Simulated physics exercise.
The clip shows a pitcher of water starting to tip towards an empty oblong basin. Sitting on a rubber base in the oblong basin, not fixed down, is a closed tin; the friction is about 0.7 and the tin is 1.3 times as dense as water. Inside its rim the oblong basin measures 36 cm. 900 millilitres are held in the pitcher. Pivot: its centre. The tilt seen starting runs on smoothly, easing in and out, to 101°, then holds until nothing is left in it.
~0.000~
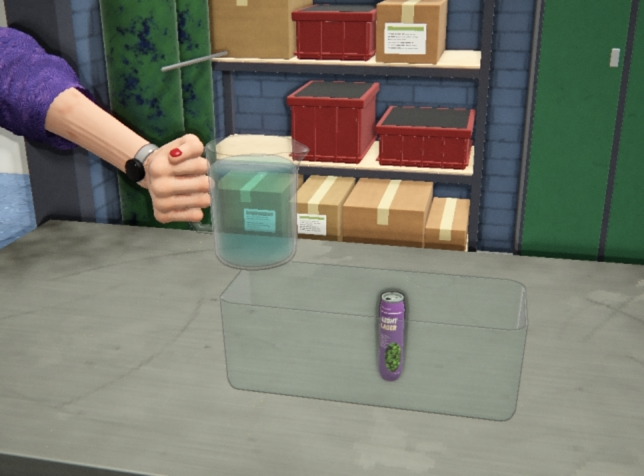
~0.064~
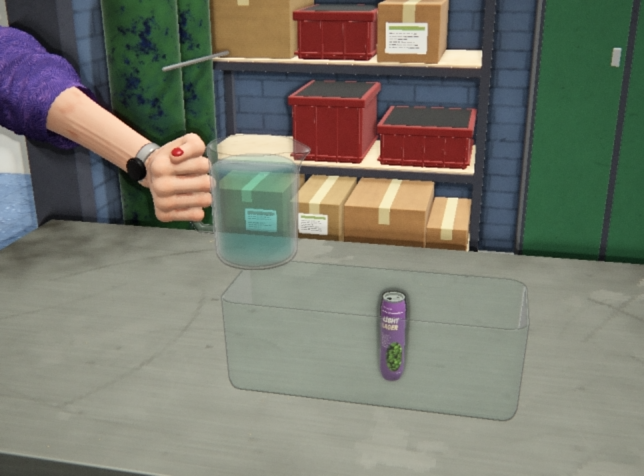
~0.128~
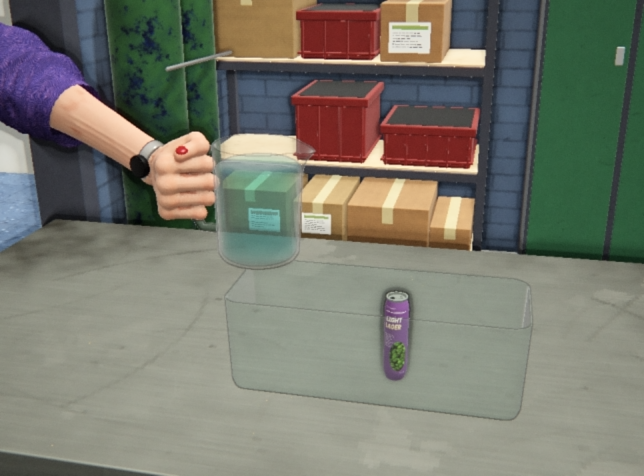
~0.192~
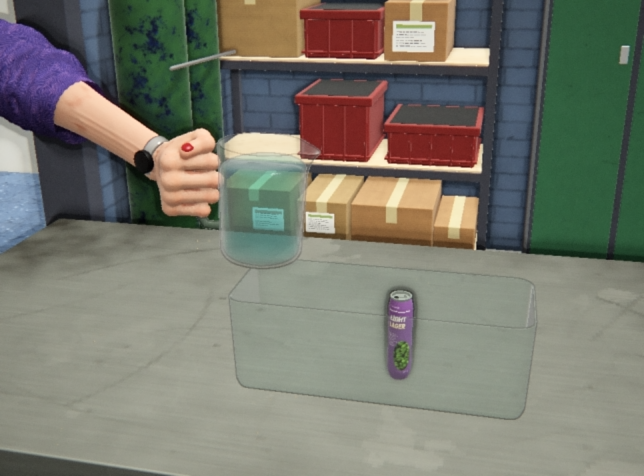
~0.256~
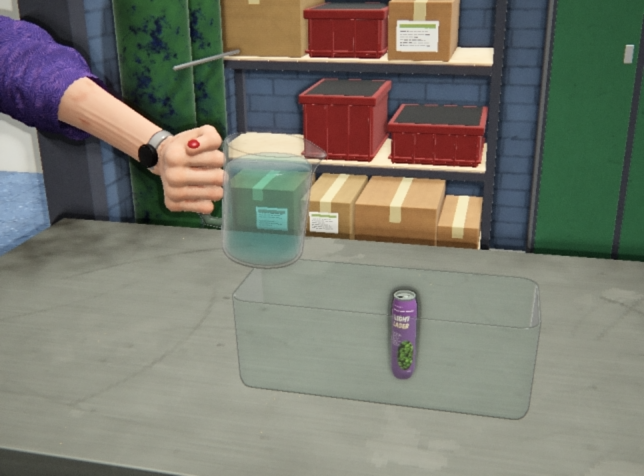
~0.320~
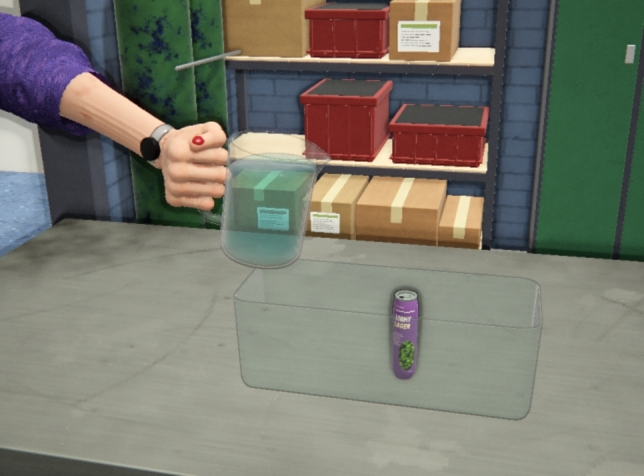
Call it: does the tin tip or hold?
It tips.
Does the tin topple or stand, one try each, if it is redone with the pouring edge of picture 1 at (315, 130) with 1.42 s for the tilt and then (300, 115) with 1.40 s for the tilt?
In the first try it comes down; in the second it comes down.
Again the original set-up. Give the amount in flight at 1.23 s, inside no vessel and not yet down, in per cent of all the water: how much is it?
Near 14 per cent, I'd say.
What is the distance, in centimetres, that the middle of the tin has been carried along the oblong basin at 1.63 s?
Close to 9 cm.
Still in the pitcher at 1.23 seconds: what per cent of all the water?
Close to 44 percent of the whole amount.
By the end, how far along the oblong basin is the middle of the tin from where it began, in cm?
Looks like roughly 8.5 cm in total.
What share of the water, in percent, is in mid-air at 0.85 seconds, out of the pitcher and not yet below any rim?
Some 8 per cent, I reckon.
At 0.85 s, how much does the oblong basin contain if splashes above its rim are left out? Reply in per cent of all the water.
About 3%.
By 0.85 s the tilt is 57° and 89 per cent is still to pour; the tin stands where it began.
By 1.23 s the tilt is 90° and 45 per cent is still to pour; the tin leans 27°.
By 1.63 s the tilt is 101° and 7 per cent is still to pour; the tin lies on its side.
By 2.07 s the tilt is 101° and 0 per cent is still to pour; the tin lies on its side.
At rest the tin lies on its side.
